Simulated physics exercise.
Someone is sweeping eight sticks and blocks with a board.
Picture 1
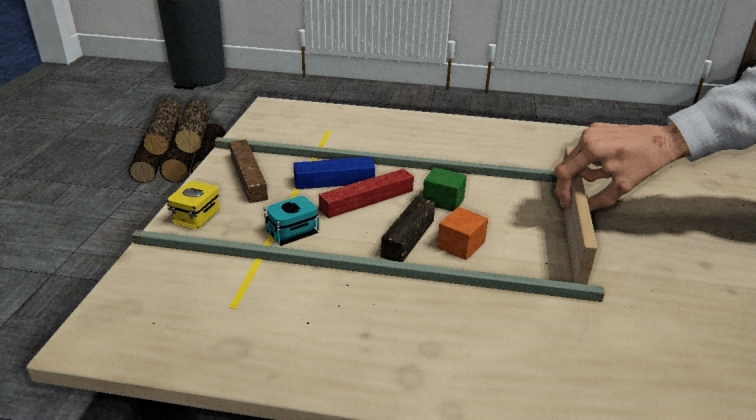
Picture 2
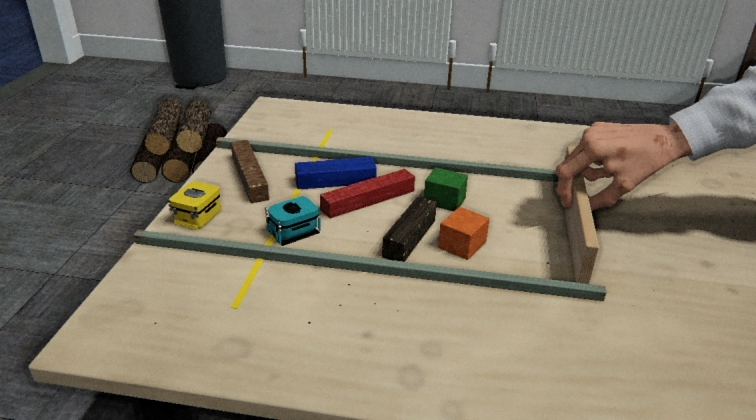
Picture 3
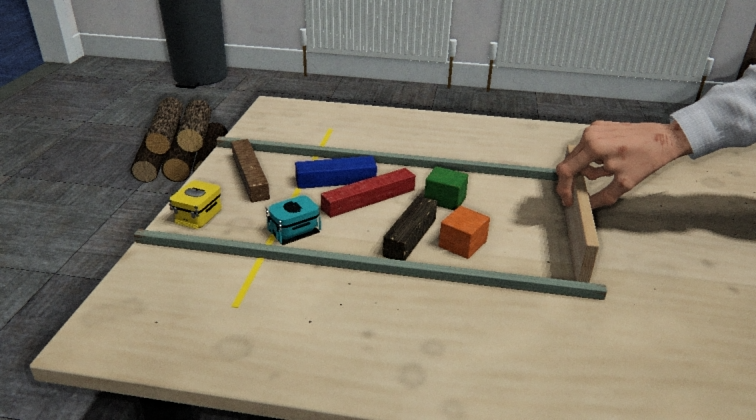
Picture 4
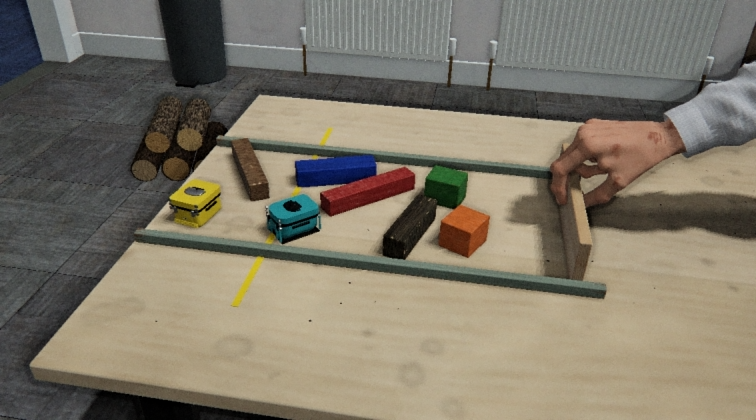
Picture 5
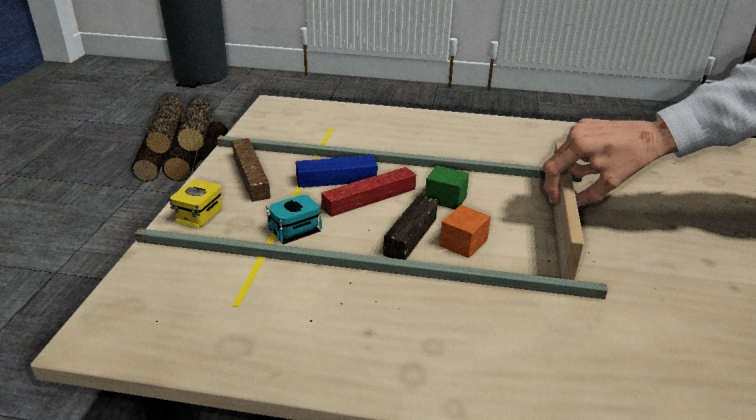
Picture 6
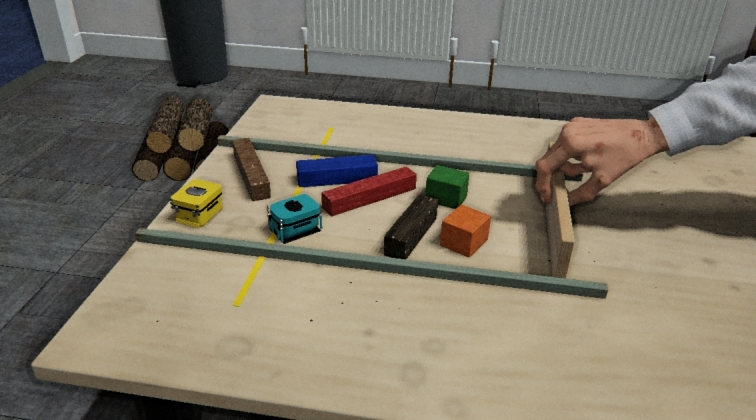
A hand in a pale sleeve holds an upright wooden board at the right of a light tabletop, seen from above at an angle, with radiators and stacked logs behind. Between two grey-green rails lie yellow and turquoise cases, brown, blue, red and dark sticks, and green and orange blocks. The hand barely moves at first, then slides the board slightly left, while the objects and camera stay practically still.
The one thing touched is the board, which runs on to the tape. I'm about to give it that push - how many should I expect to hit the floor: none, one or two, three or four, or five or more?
Expect none.
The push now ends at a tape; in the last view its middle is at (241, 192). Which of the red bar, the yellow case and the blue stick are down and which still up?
As for the red bar, it keeps its place; the yellow case ends up falling; the blue stick keeps its place.
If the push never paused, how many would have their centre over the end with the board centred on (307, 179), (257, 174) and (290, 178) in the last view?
0; 2; 0.
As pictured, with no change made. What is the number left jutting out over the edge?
Number: 1.
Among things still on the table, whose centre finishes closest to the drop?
The brown bar is the one you want.
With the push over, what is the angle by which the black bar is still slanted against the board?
It works out to near 0°.
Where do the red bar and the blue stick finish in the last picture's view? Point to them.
One ends up near (260, 168) and the other near (266, 157).
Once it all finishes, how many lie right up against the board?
It touches 3.
Early on, none off yet; yellow case at rest near (198, 203); brown bar at rest near (251, 168); turquoise case at rest near (295, 218).
A while later, none off yet; yellow case at rest near (198, 203); brown bar travelled a little near (229, 167); turquoise case travelled about its own width near (234, 217).
Finally, the number that fall off is zero.
